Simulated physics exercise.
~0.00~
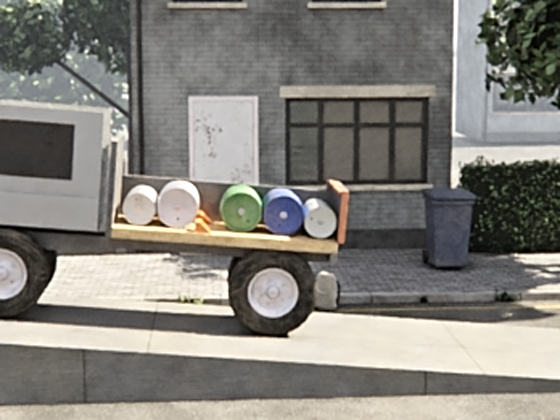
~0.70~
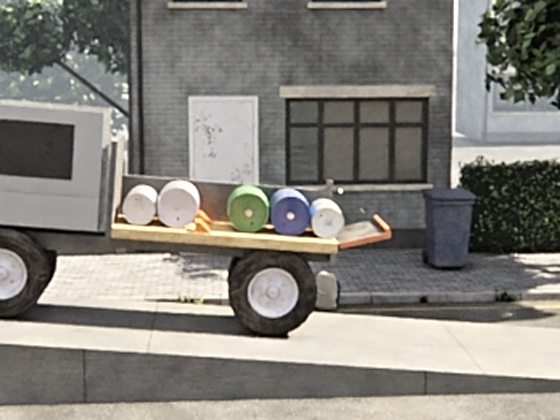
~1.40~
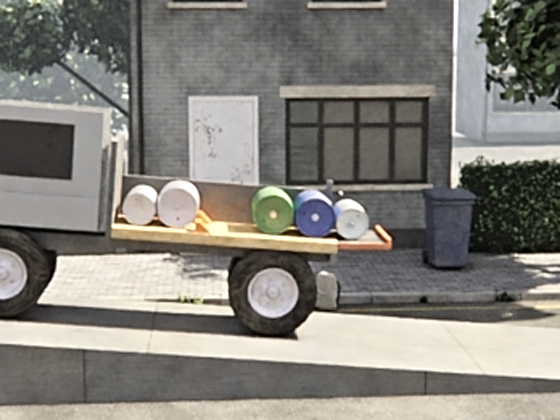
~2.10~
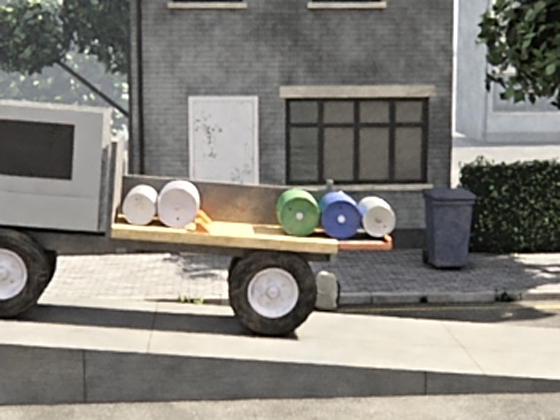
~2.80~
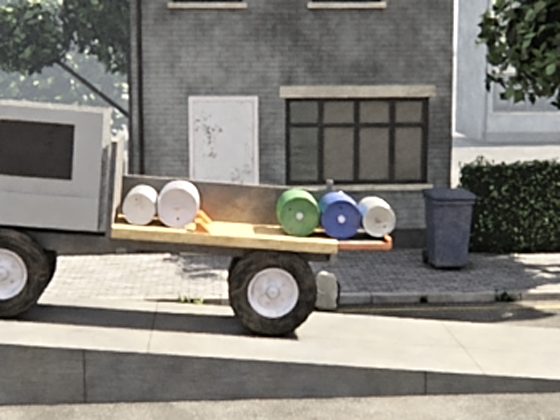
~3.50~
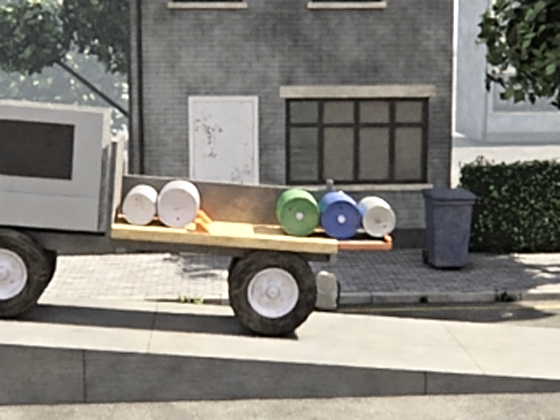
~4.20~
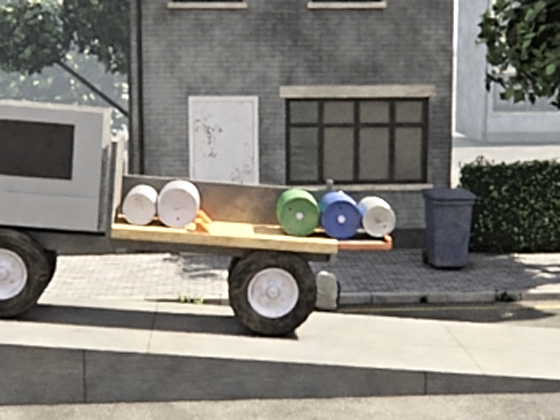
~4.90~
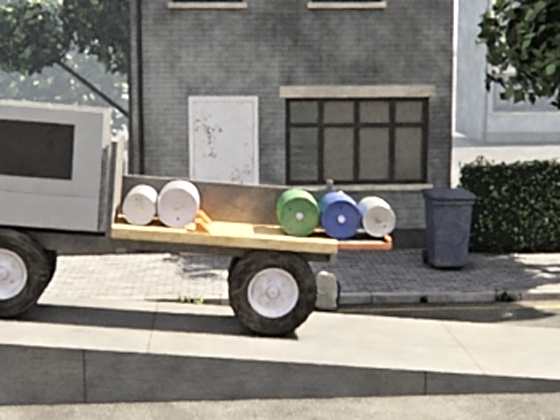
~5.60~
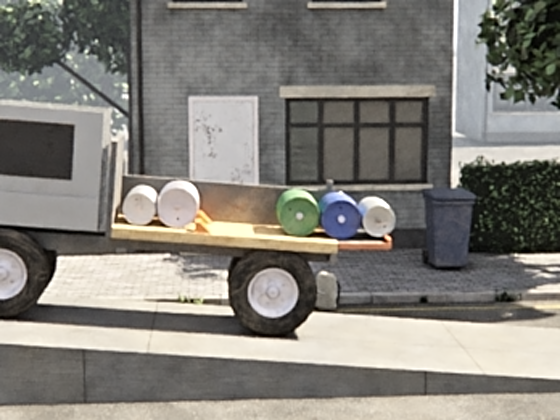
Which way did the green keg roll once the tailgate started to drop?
The green keg rolled to the right, toward the lowered tailgate.
